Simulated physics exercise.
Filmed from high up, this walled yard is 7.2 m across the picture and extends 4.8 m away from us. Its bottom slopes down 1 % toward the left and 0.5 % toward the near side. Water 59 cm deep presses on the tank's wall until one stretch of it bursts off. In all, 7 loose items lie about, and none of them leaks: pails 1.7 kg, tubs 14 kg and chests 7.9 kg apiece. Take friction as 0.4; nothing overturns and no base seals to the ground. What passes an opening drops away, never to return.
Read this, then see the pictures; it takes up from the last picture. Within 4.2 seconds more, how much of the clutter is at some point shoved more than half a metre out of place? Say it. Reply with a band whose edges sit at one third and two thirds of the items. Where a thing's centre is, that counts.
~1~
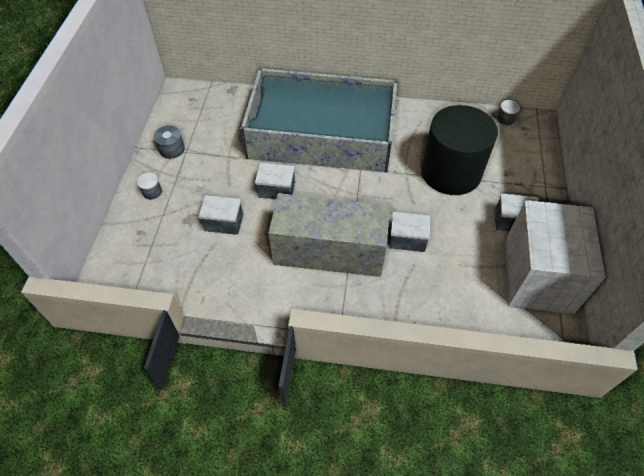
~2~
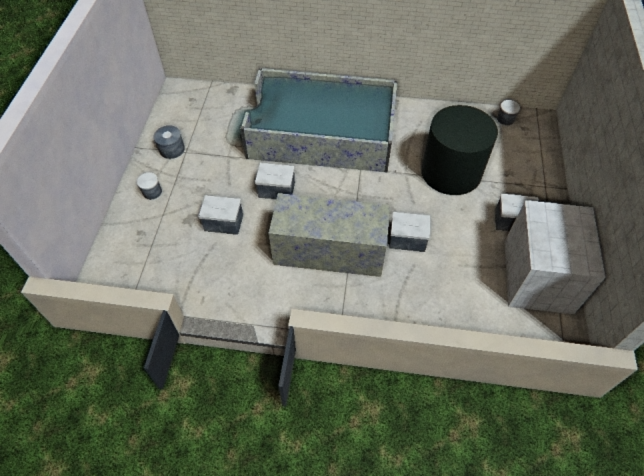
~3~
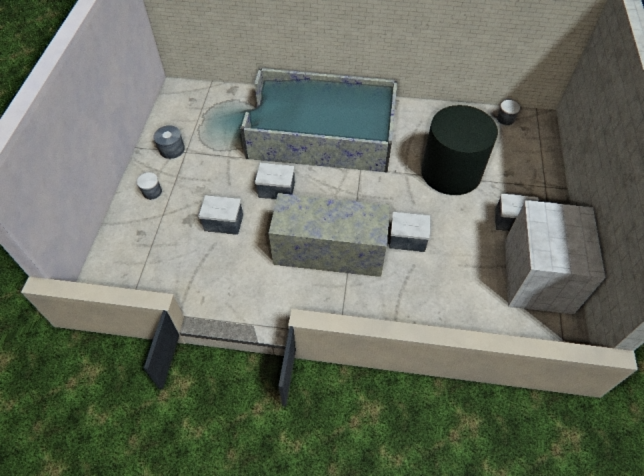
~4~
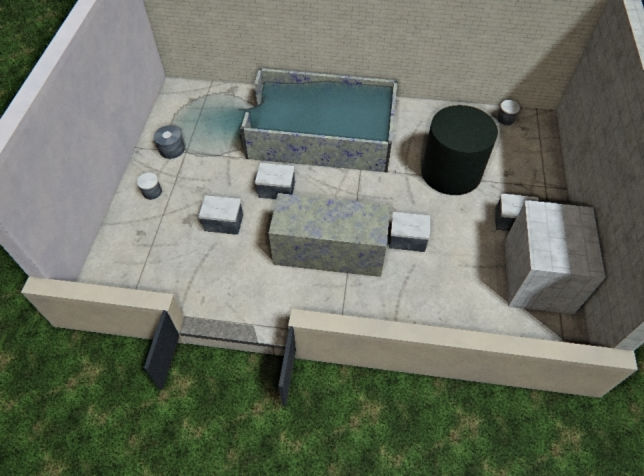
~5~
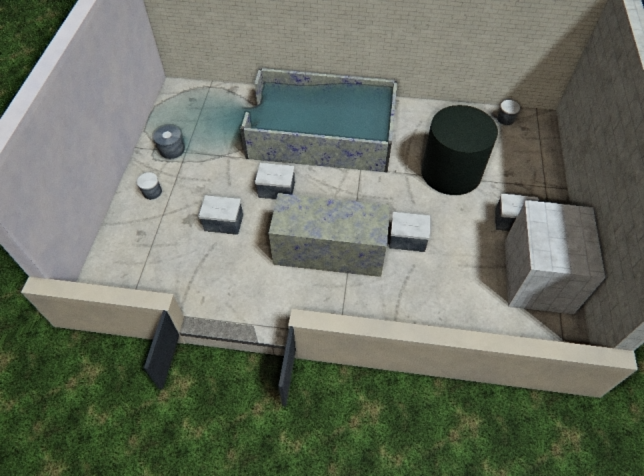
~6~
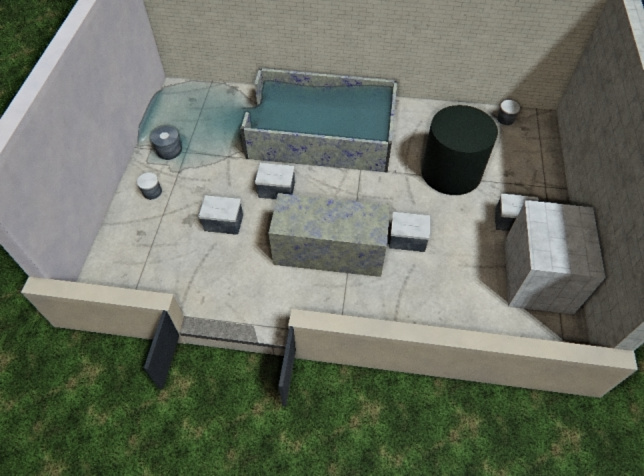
Band: Under one third.
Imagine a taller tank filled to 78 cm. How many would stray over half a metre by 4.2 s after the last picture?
The answer would then be 3.
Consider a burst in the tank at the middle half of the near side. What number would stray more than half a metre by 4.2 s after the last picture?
That would give 6.
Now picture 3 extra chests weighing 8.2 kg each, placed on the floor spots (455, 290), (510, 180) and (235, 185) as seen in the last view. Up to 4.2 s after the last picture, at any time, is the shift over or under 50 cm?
First falls shy, second falls shy, third falls shy.
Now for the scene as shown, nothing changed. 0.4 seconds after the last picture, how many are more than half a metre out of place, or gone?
It comes to 0.
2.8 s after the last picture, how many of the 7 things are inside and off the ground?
Answer: 2.
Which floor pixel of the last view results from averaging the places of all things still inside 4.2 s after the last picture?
I'd put it around (377, 214).
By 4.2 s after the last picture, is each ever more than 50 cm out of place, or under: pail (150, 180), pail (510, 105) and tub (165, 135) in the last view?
Result, in order: Overshooting / undershooting / overshooting.
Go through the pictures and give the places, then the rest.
The first picture shows a tub at (167, 135) rests on the ground; a pail at (148, 180), on the bottom; 3.1 m2 under water; 0 of 7 have shifted.
The second picture shows a tub at (167, 135), on the bottom; a pail at (148, 180), on the bottom; water covers 3.5 m2; 0 of 7 have shifted.
The third picture shows a tub at (167, 135), on the bottom; a pail at (148, 180) rests on the ground; 4.1 m2 under water; 0 of 7 have shifted.
The fourth picture shows a tub at (167, 135), on the bottom; a pail at (148, 180), on the bottom; 4.9 m2 under water; 0 of 7 have shifted.
The fifth picture shows a tub at (167, 135), on the bottom; a pail at (148, 180) rests on the ground; 5.7 m2 under water; 0 of 7 have shifted.
The sixth picture shows a tub at (165, 136), on the bottom, 5 cm from its start; a pail at (148, 180) rests on the ground; 6.3 m2 under water; 0 of 7 have shifted.
Then, 0.4 s after the last picture 0 of 7 are over 50 cm from their spots; 0 afloat.
Then, 1.5 s after the last picture 2 of 7 are over 50 cm from their spots; 1 afloat.
Then, 2.8 s after the last picture 2 of 7 are over 50 cm from their spots; 2 afloat.
Then, 4.2 s after the last picture 2 of 7 are over 50 cm from their spots, and 2 have been at some point; 0 afloat.
